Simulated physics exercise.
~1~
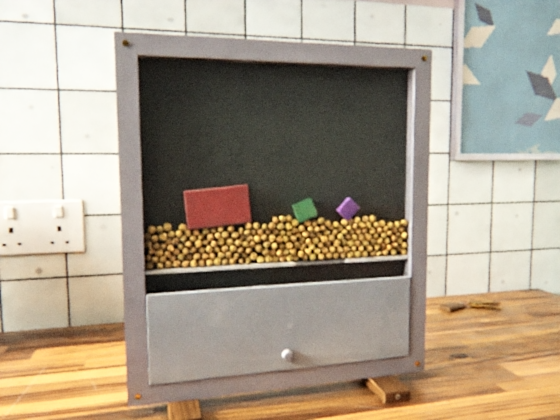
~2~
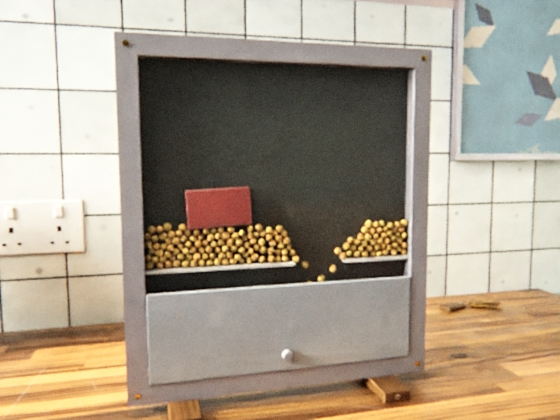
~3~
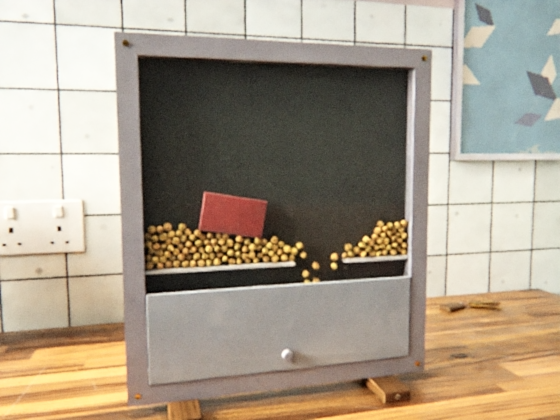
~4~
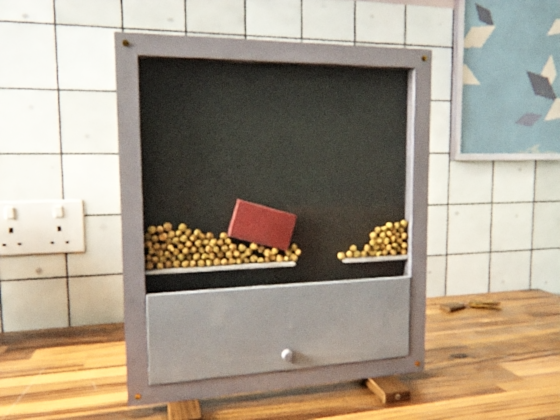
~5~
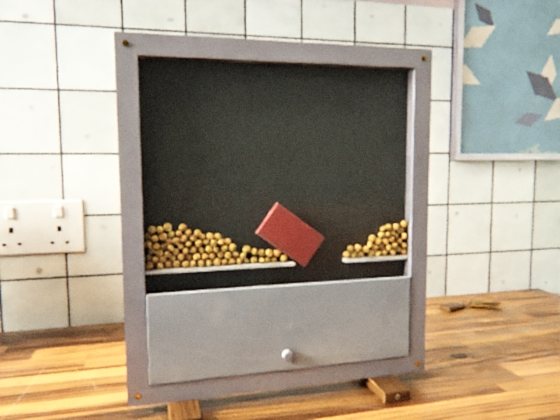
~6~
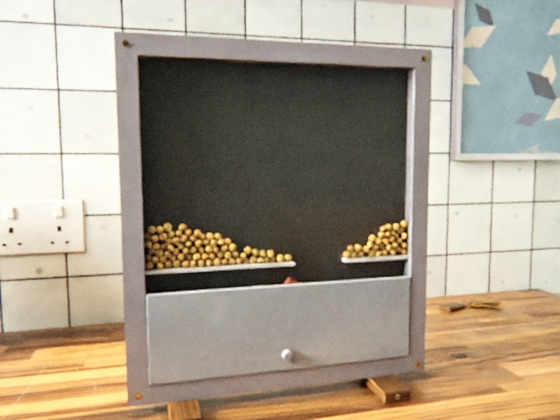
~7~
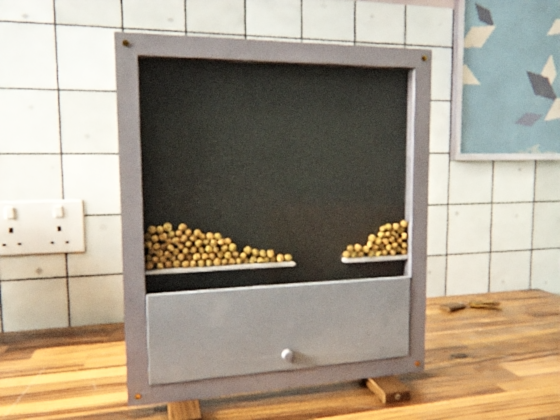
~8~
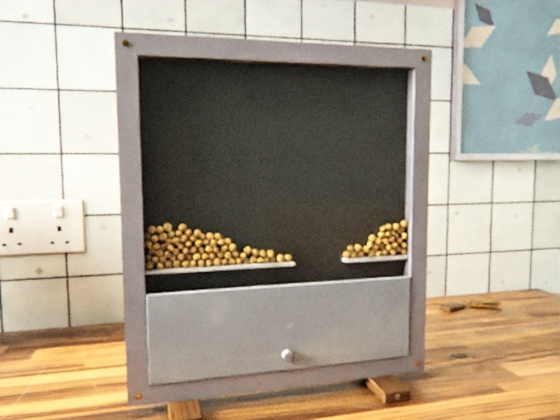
Pale wooden beads pour through a gap opening in the floor of an upright dispenser, and the green and purple blocks vanish first; the red block then slides right, tips and drops through, leaving two still, sloping piles of beads on either side of the gap.
